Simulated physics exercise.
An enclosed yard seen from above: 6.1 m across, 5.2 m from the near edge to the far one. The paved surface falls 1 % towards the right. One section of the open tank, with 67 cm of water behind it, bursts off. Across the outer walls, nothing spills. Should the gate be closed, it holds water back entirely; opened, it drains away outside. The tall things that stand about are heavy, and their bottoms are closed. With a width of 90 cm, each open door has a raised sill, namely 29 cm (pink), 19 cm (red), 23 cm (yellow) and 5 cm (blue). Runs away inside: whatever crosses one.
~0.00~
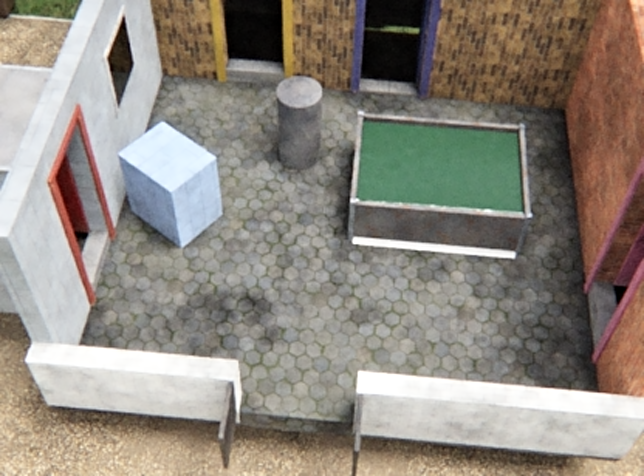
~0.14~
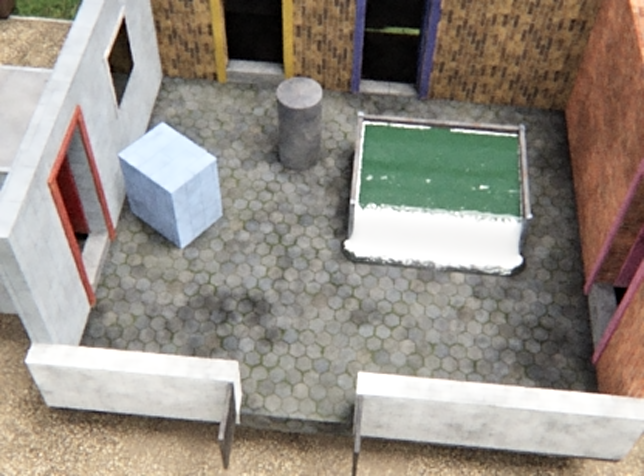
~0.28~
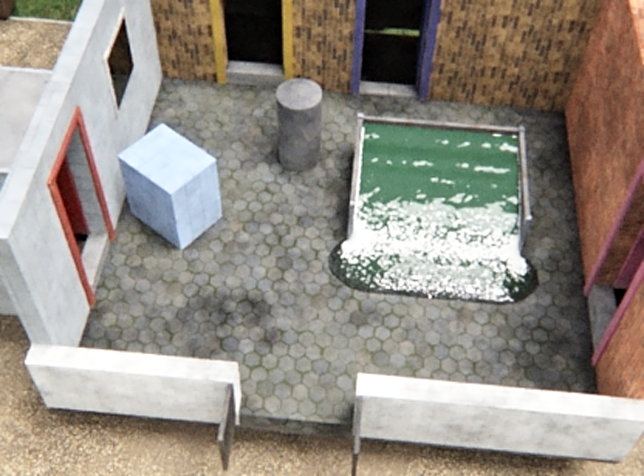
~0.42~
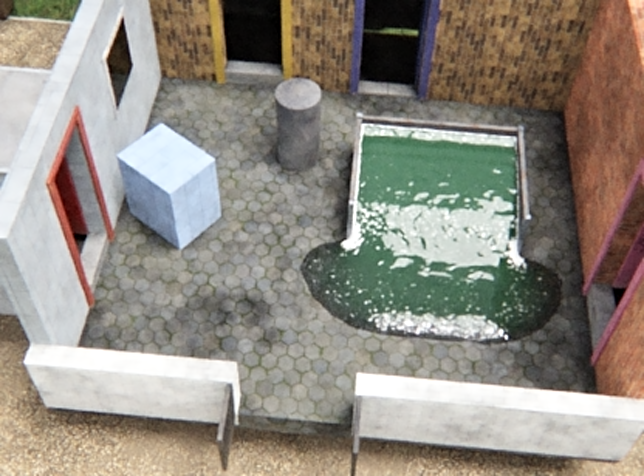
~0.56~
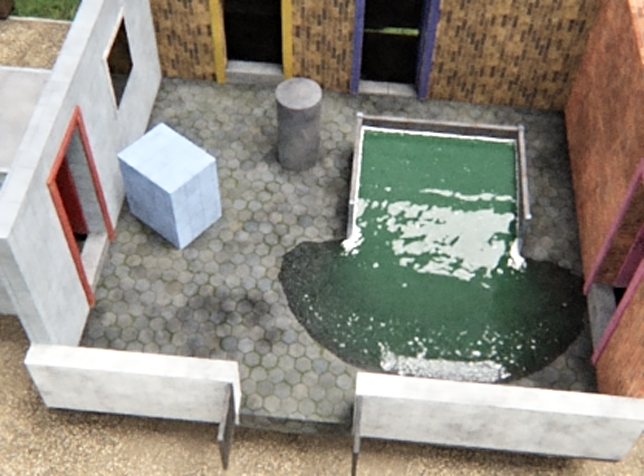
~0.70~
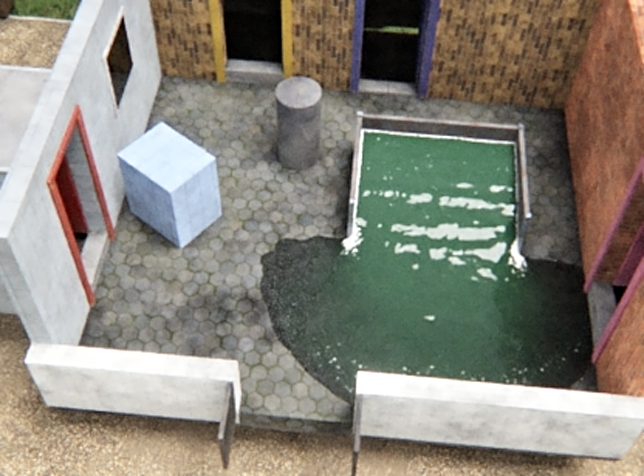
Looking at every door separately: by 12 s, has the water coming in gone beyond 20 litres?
Result: Pink door: Lags behind the figure. Red door: Lags behind the figure. Yellow door: Lags behind the figure. Blue door: Lags behind the figure.
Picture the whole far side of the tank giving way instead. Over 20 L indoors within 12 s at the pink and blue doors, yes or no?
Lab note: Vs limit, pink door inside limit; blue door limit exceeded.
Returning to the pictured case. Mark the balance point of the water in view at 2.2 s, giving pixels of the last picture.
Roughly (442, 315) in the last picture.
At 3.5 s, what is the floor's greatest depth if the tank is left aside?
Around 20 centimetres.
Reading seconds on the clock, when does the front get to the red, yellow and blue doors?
Red 3.4 s, yellow 6.5 s, blue 5.0 s.
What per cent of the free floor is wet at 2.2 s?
Covered: Roughly 35 per cent.
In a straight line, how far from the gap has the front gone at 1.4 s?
About 3.4 m out.
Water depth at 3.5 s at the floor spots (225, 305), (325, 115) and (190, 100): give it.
First spot near 4 cm, second near 0 cm, third near 0 cm.
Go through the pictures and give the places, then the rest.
The first picture shows the open tank at (440, 167) is whole and still, 67 cm deep.
In the second picture, water pours out at (435, 233) and has run 1.1 m, to (346, 244); typically 8 cm deep outside, 67 cm at the open tank's back.
In the third picture, the front is at (528, 288), 1.3 m from the gap at (434, 237); 1.6 m2 of floor is under water; 66 cm left at the back of the open tank.
In the fourth picture, water pours out at (433, 238) and has run 1.7 m, to (539, 321); typically 10 cm deep outside, 58 cm at the open tank's back.
In the fifth picture, water pours out at (434, 238) and has run 2.0 m, to (542, 358); typically 8 cm deep outside, 57 cm at the open tank's back.
In the sixth picture, water pours out at (434, 237) and has run 2.5 m, to a hidden place; typically 7 cm deep outside, 52 cm at the open tank's back.
After 1.4 s water covers 35 % of the floor and is deepest (46 cm) near (591, 426); pink door 12 cm at the sill, 0 L in, red door not reached, yellow door not reached, blue door not reached.
After 2.2 s water covers 35 % of the floor and is deepest (42 cm) near (591, 426); pink door 20 cm at the sill, 0 L in, red door not reached, yellow door not reached, blue door not reached.
After 3.5 s water covers 50 % of the floor and is deepest (20 cm) near (574, 425); pink door 16 cm at the sill, 0 L in, red door 8 cm at the sill, 0 L in, yellow door not reached, blue door not reached.
After 7.0 s water covers 90 % of the floor and is deepest (12 cm) near (558, 132); pink door 7 cm at the sill, 0 L in, red door 10 cm at the sill, 0 L in, yellow door 4 cm at the sill, 0 L in, blue door 4 cm at the sill, 0 L in.
After 12.0 s water covers 95 % of the floor and is deepest (11 cm) near (591, 426); pink door 10 cm at the sill, 0 L in, red door 4 cm at the sill, 0 L in, yellow door 6 cm at the sill, 0 L in, blue door 8 cm at the sill, 2 L in.
